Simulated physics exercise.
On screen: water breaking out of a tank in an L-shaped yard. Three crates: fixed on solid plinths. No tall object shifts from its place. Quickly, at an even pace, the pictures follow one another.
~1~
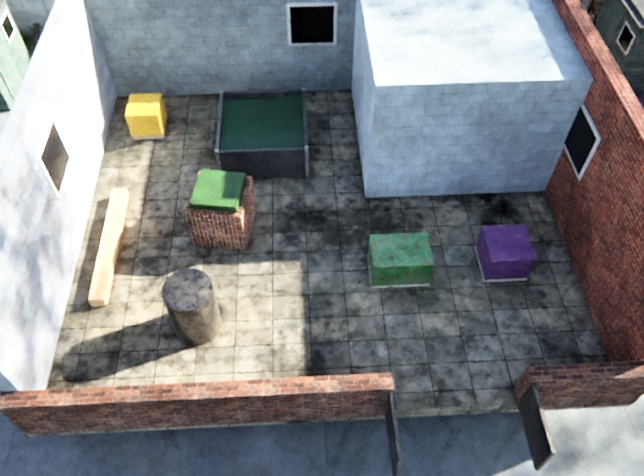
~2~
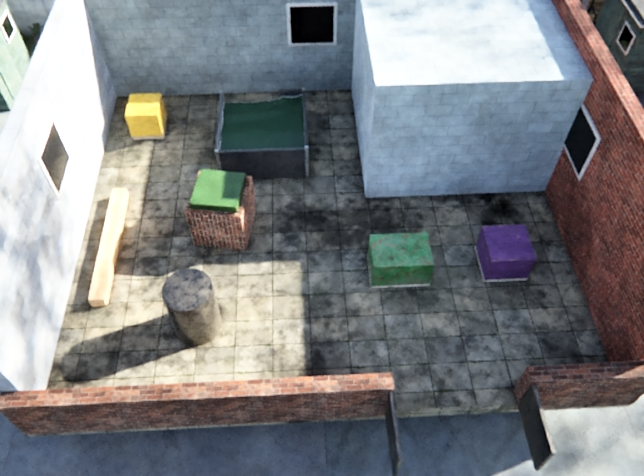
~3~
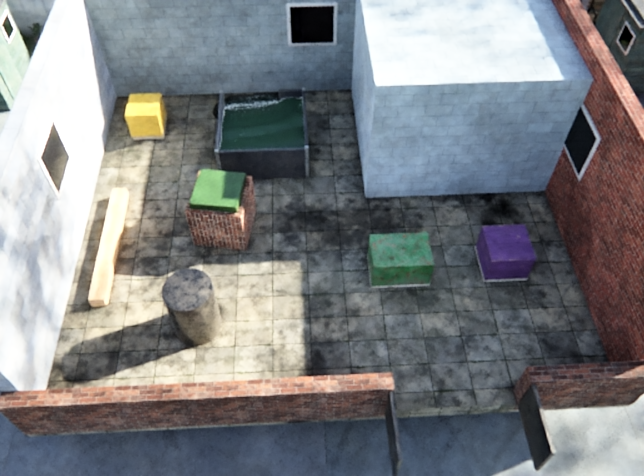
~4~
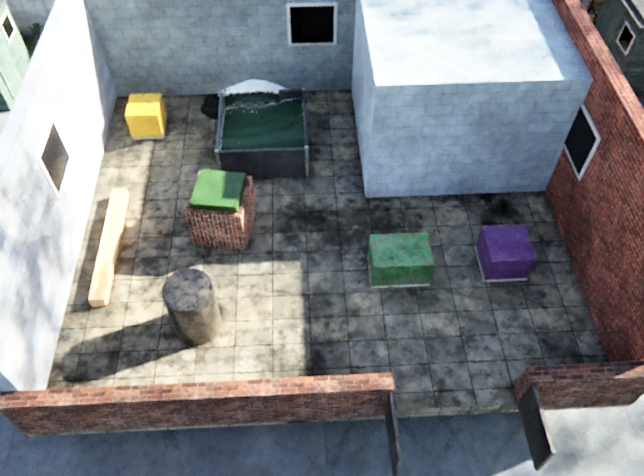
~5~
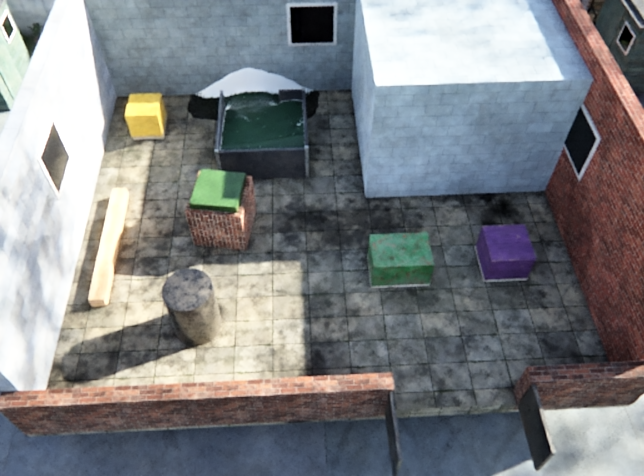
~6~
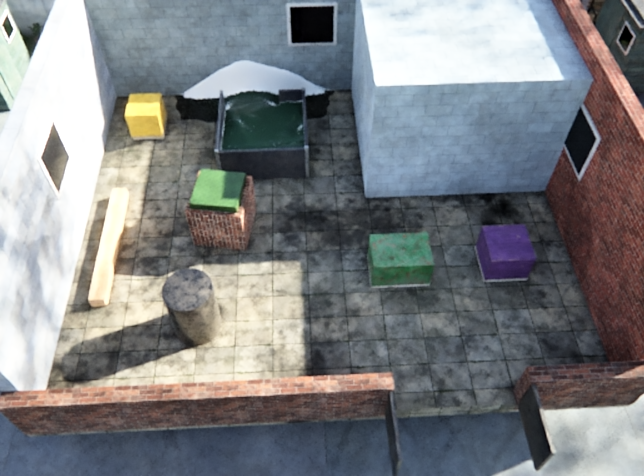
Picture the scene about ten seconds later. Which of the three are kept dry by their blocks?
The green crate ends up wet; the purple crate remains dry; the yellow crate ends up wet.
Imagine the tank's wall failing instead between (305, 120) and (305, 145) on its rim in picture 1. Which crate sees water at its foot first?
It's the green crate.
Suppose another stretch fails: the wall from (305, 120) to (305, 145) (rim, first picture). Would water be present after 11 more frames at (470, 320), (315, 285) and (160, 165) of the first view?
Read off point by point, the answer is not soaked, soaking, not soaked.
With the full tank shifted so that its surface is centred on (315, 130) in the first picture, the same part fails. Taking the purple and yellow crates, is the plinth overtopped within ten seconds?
Checking each, the purple crate avoids the flood and the yellow crate gets swamped.
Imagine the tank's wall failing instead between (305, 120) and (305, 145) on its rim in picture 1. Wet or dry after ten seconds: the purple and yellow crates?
I expect purple goes wet while yellow goes wet.
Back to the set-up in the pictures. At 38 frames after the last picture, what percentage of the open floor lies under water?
That's roughly 70 per cent.
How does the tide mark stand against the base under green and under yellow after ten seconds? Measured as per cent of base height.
In turn 210 and 380 per cent.
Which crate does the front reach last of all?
I'd name the purple crate.
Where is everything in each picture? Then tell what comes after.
Still water in the tank at (263, 122), in the first picture.
The front is at a hidden place, out from the gap on the tank's far side, in the second picture.
The front is at a hidden place, out from the gap on the tank's far side, in the third picture.
The front is at a hidden place, out from the gap on the tank's far side, in the fourth picture.
The front is at (315, 92), out from the gap on the tank's far side, in the fifth picture.
Water pours out on the tank's far side and has run to (331, 92), in the sixth picture.
A moment on, water covers 10 % of the floor; the green crate not reached, the purple crate not reached, the yellow crate water round its plinth.
Next, water covers 20 % of the floor; the green crate not reached, the purple crate not reached, the yellow crate water round its plinth.
Then, water covers 40 % of the floor; the green crate water round its plinth, the purple crate not reached, the yellow crate water round its plinth.
Later, water covers 70 % of the floor; the green crate water round its plinth, the purple crate water round its plinth, the yellow crate water round its plinth.
In the end, water covers 85 % of the floor; the green crate was topped, the purple crate stayed above the water, the yellow crate was topped.
